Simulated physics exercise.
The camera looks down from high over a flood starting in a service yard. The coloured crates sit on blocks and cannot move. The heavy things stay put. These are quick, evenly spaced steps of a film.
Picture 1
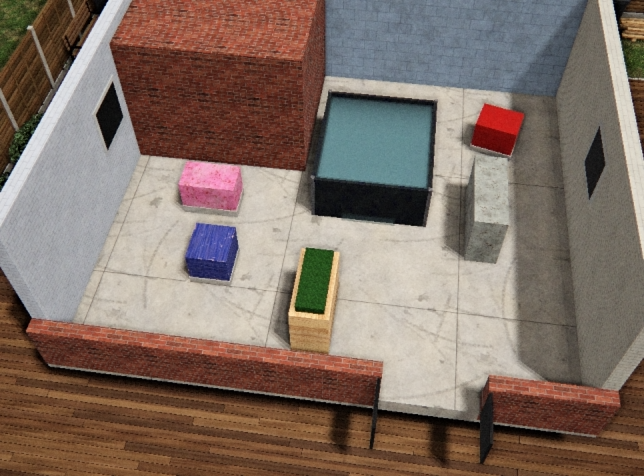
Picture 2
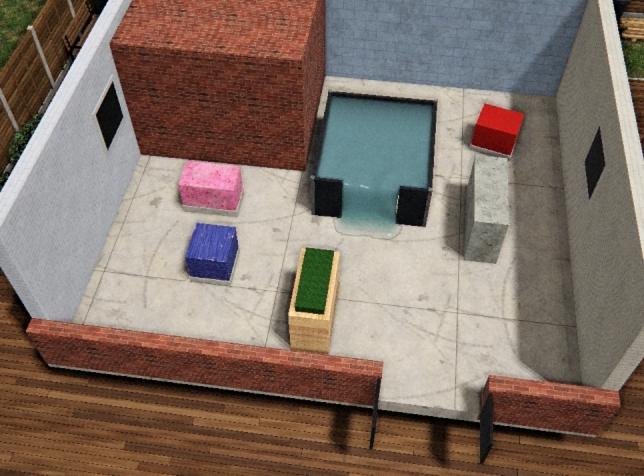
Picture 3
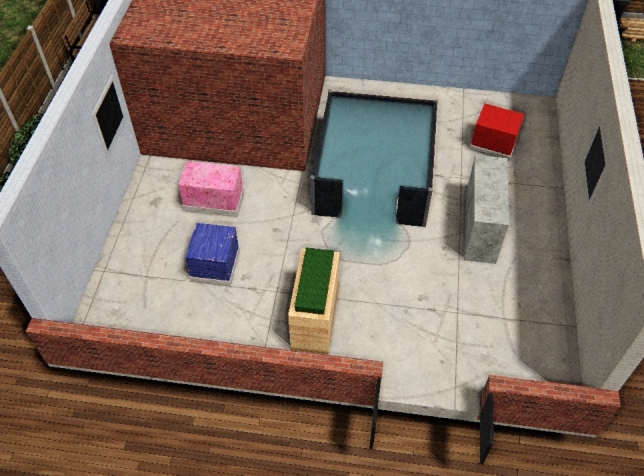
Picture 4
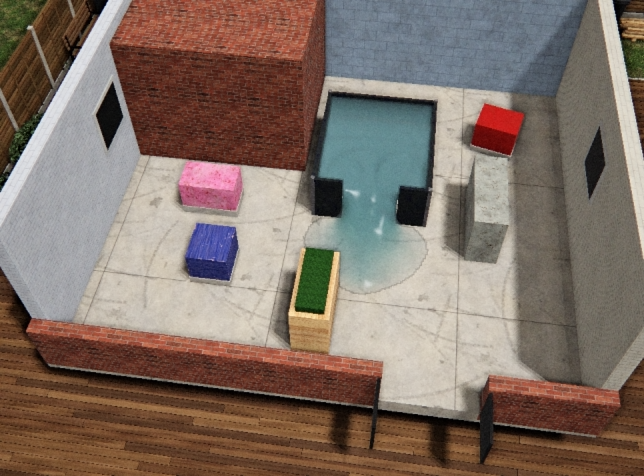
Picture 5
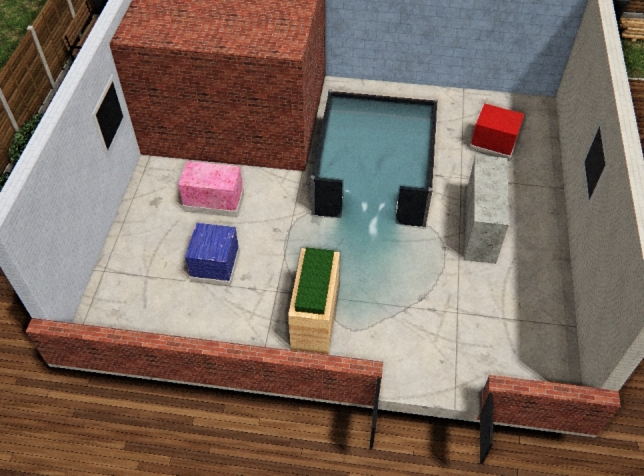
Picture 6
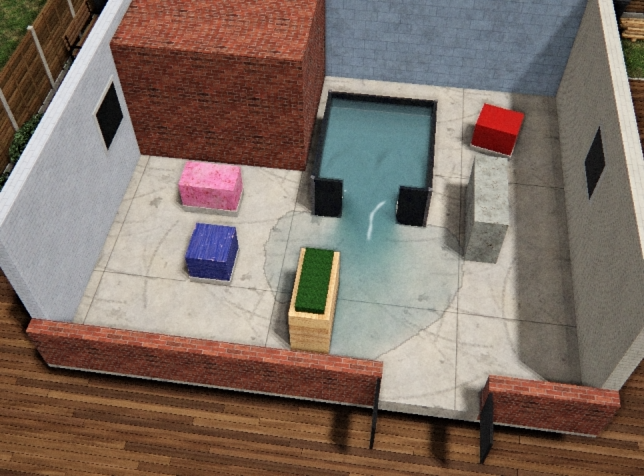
A walled service yard with a pale concrete floor, seen from high above, has a large red brick block at the back left and a dark-walled tank of still water beside it. Pink and blue blocks sit left, a green-topped tan box front centre, grey and red blocks right. The tank's front opens in the middle and water pours out, spreading forward and sideways around the tan box.
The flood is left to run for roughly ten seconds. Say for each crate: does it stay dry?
Red crate: Yes, it stays dry; pink crate: Yes, it stays dry; blue crate: No, it gets wet.
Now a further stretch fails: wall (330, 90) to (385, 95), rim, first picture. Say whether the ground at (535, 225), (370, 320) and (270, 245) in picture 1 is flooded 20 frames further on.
In turn: Wet, dry, awash.
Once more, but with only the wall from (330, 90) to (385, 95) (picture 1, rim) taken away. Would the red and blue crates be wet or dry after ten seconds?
The red one takes water; the blue one keeps dry.
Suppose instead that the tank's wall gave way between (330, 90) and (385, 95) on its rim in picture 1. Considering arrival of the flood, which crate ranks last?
It's the one in pink.
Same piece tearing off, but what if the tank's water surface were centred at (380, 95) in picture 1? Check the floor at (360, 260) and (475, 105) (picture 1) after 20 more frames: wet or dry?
Taking the spots in order: Swamped, bare.
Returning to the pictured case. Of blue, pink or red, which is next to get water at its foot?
The crate marked blue, I say.
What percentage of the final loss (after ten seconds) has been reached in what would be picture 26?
I get 50 percent.
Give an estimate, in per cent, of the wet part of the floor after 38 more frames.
I reckon around 75 %.
A moment on, water covers 30 % of the floor; the red crate not reached, the pink crate water round its plinth, the blue crate water round its plinth.
Next, water covers 40 % of the floor; the red crate not reached, the pink crate water round its plinth, the blue crate water round its plinth.
Then, water covers 50 % of the floor; the red crate not reached, the pink crate water round its plinth, the blue crate water round its plinth.
Later, water covers 75 % of the floor; the red crate water round its plinth, the pink crate water round its plinth, the blue crate water round its plinth.
In the end, water covers 85 % of the floor; the red crate stayed above the water, the pink crate stayed above the water, the blue crate was topped.
